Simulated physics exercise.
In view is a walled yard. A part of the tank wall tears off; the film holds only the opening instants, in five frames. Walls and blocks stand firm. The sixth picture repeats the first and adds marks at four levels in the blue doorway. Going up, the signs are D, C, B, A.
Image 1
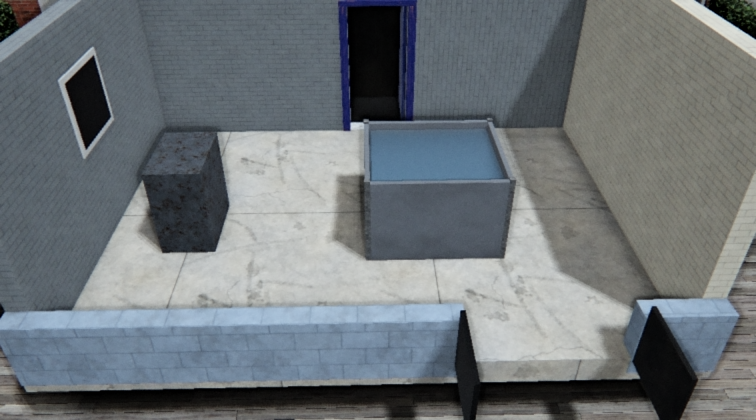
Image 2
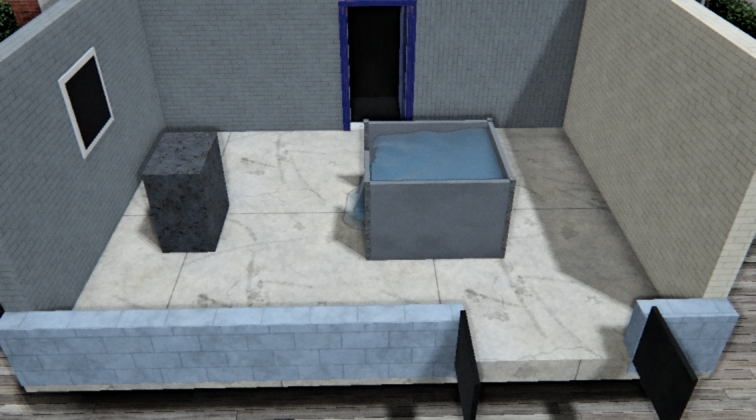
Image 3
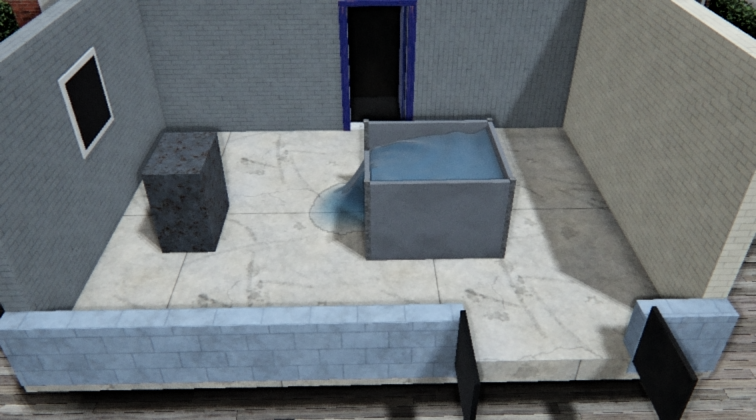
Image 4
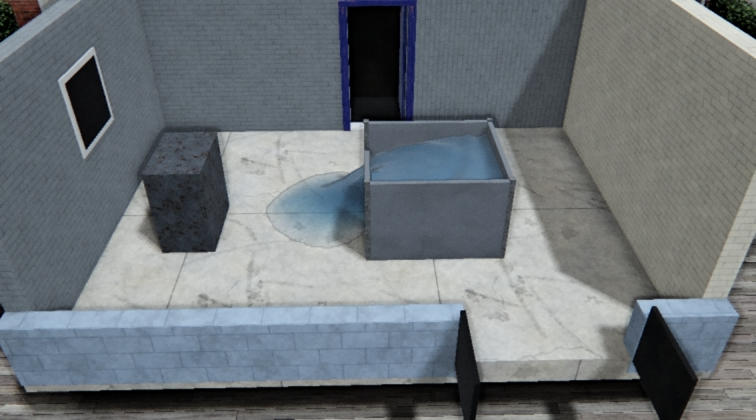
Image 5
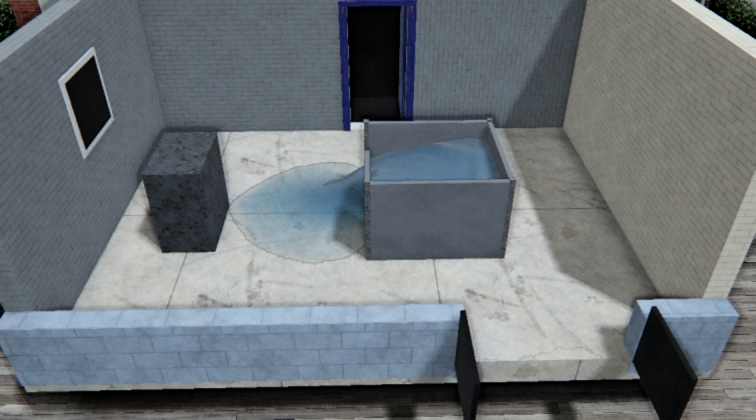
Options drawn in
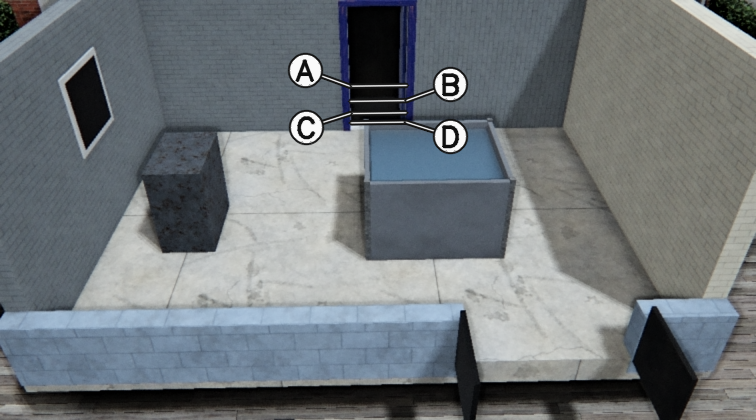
At the start, a square grey tank of still water stands in a walled yard, with a dark block to its left and a blue-framed doorway behind. Water then pours out of the tank's left side, and its surface inside sinks and slopes. The pool spreads leftward across the pale floor, nearing the block.
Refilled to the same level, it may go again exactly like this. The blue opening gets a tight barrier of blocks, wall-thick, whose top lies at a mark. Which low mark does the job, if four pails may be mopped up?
D will do.
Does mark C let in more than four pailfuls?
No.
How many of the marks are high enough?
All of them.
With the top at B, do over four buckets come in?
No, that is safe.
On the marked copy, A at (378, 85); B at (378, 100); C at (378, 113); D at (378, 122); from the bottom up D, C, B, A.
With A, nothing gets over.
With B, nothing gets over.
With C, nothing gets over.
With D, nothing gets over.
